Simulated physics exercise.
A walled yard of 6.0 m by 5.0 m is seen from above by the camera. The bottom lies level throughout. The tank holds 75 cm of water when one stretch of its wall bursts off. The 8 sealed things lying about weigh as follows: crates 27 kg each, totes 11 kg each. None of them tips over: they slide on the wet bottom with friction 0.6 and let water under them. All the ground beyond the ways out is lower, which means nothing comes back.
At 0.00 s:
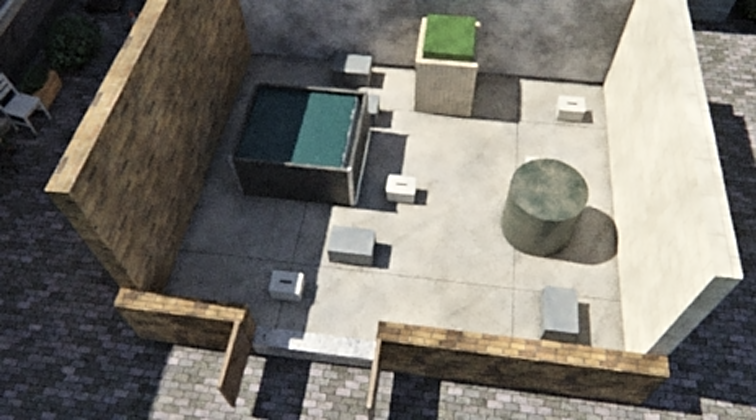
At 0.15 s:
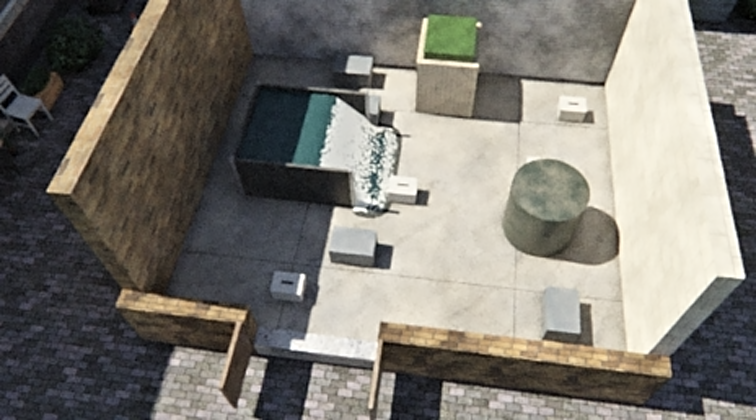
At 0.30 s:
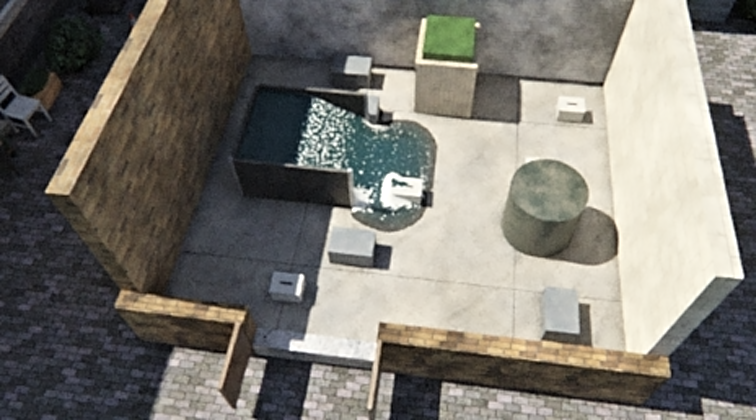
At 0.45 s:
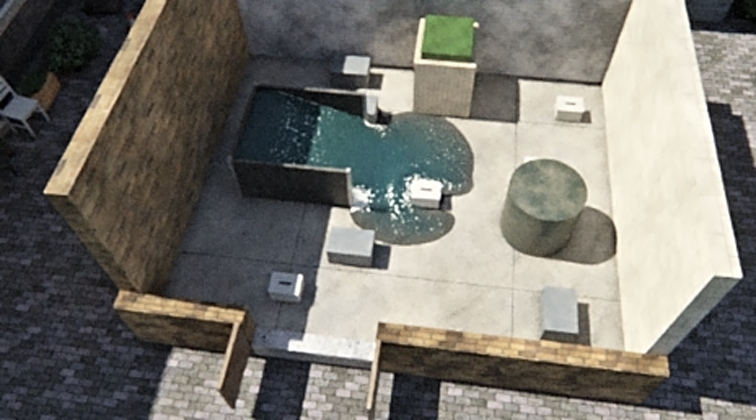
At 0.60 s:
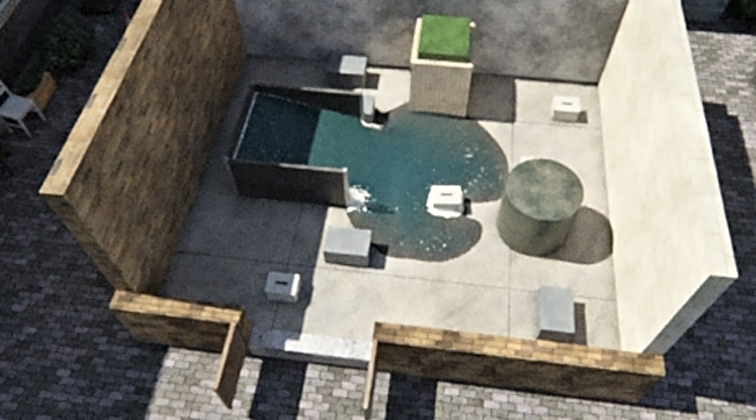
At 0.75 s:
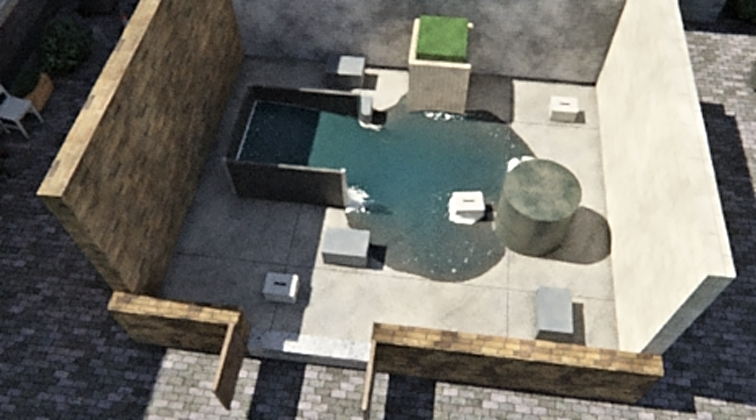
Water burst from the right side of a dark tank in a walled yard and spread across the pale floor, pushing a small white box to the right and reaching the round green block.
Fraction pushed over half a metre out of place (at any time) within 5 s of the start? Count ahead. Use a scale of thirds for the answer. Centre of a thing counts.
On that scale: One to two thirds.
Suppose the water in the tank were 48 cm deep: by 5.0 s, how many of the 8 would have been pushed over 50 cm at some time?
3.
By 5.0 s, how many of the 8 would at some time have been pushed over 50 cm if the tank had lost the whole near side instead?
The answer then is 2.
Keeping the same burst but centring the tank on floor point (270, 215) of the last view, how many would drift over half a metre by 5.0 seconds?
In that case 5 of them.
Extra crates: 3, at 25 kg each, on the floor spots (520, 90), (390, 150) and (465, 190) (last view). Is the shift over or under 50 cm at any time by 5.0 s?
The first comes out beyond the limit, the second beyond the limit, the third beyond the limit.
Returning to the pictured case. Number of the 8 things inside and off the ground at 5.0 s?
Total: 3.
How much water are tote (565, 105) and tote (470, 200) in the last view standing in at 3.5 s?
Around 18 cm and 16 cm.
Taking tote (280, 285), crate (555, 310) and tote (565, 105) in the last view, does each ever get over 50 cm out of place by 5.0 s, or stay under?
In that order: Short of it, more, over.
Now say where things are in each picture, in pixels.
The first frame shows a tote at (402, 185), on the bottom; a tote at (536, 168), on the bottom; water covers 2.2 m2; 0 of 8 have shifted.
The second frame shows a tote at (403, 185) rests on the ground; a tote at (537, 168) rests on the ground; water covers 3.1 m2; 0 of 8 have shifted.
The third frame shows a tote at (408, 187) rests on the ground, 8 cm from its start; a tote at (536, 168), on the bottom; water covers 4.2 m2; 1 of 8 have shifted.
The fourth frame shows a tote at (426, 190), on the bottom, 37 cm from its start; a tote at (535, 168), on the bottom; 5.6 m2 under water; 1 of 8 have shifted.
The fifth frame shows a tote at (446, 195) rests on the ground, 71 cm from its start; a tote at (531, 168), on the bottom; water covers 7.2 m2; 1 of 8 have shifted.
The sixth frame shows a tote at (468, 201), on the bottom, 106 cm from its start; a tote at (532, 169), on the bottom, 4 cm from its start; 8.8 m2 under water; 1 of 8 have shifted.
After 1.1 s 2 of 8 are over 50 cm from their spots; 0 afloat.
After 2.2 s 4 of 8 are over 50 cm from their spots; 2 afloat.
After 3.5 s 3 of 8 are over 50 cm from their spots; 4 afloat.
After 5.0 s 4 of 8 are over 50 cm from their spots, and 4 have been at some point; 3 afloat.
